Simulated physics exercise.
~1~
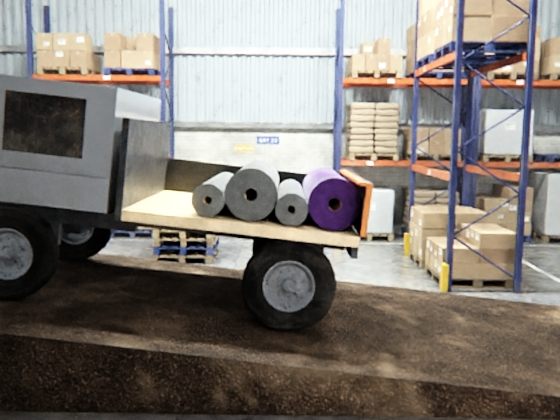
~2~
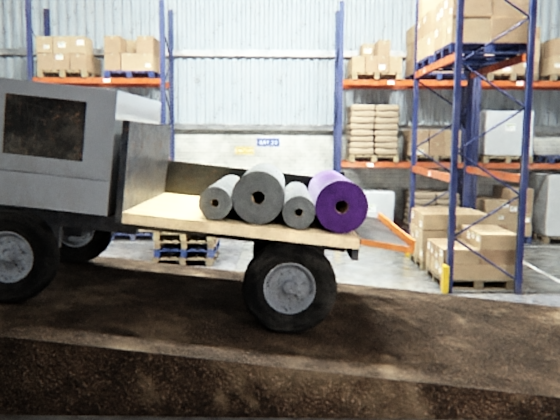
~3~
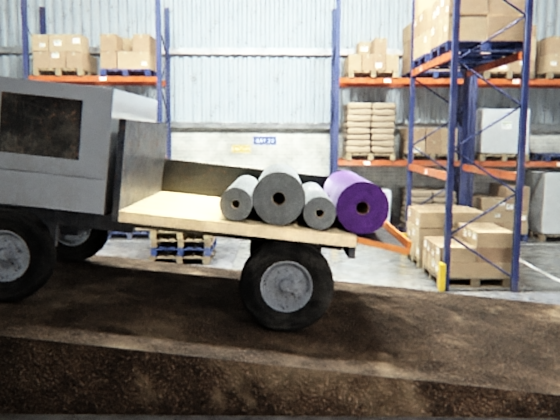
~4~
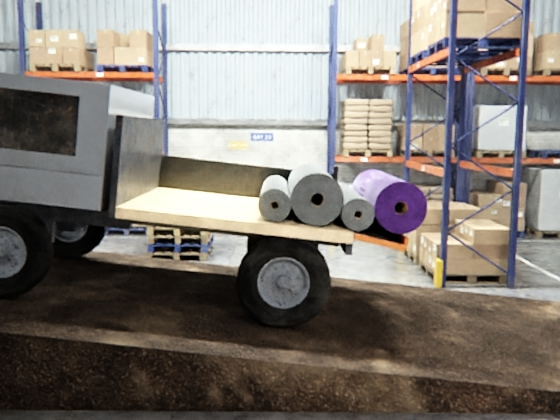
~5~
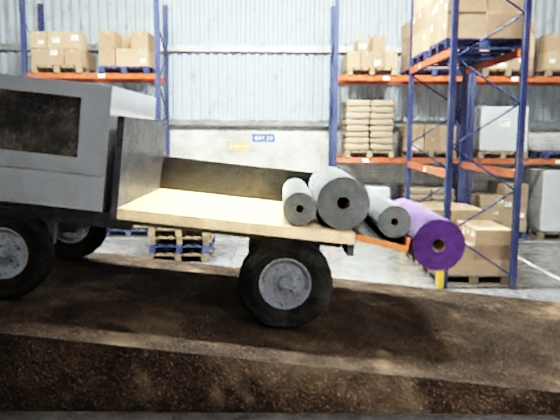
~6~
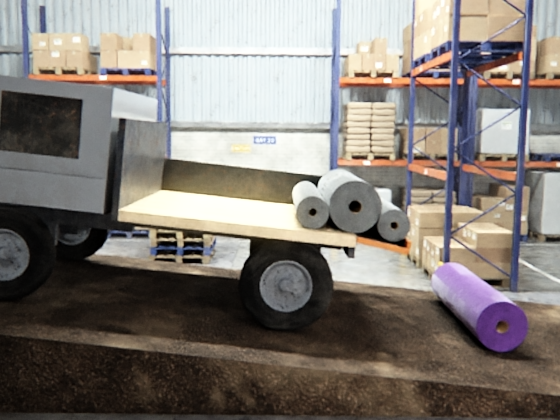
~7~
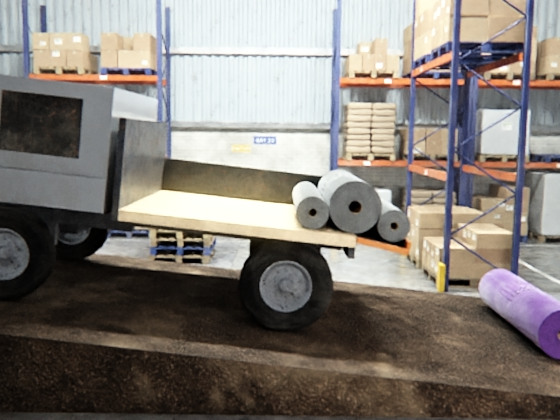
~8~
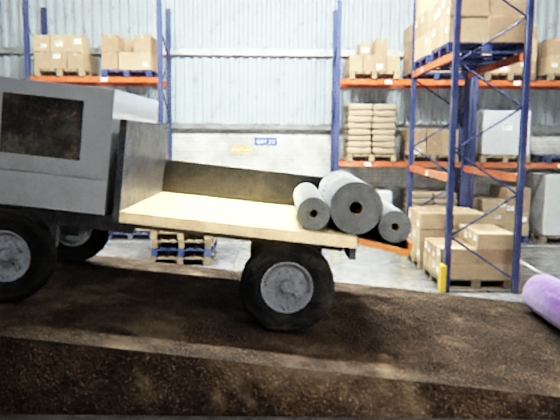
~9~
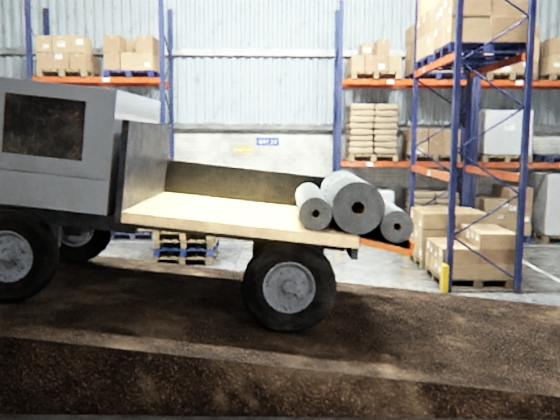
The pick-up's tailgate drops and the purple roll falls off, rolling away right, leaving three.
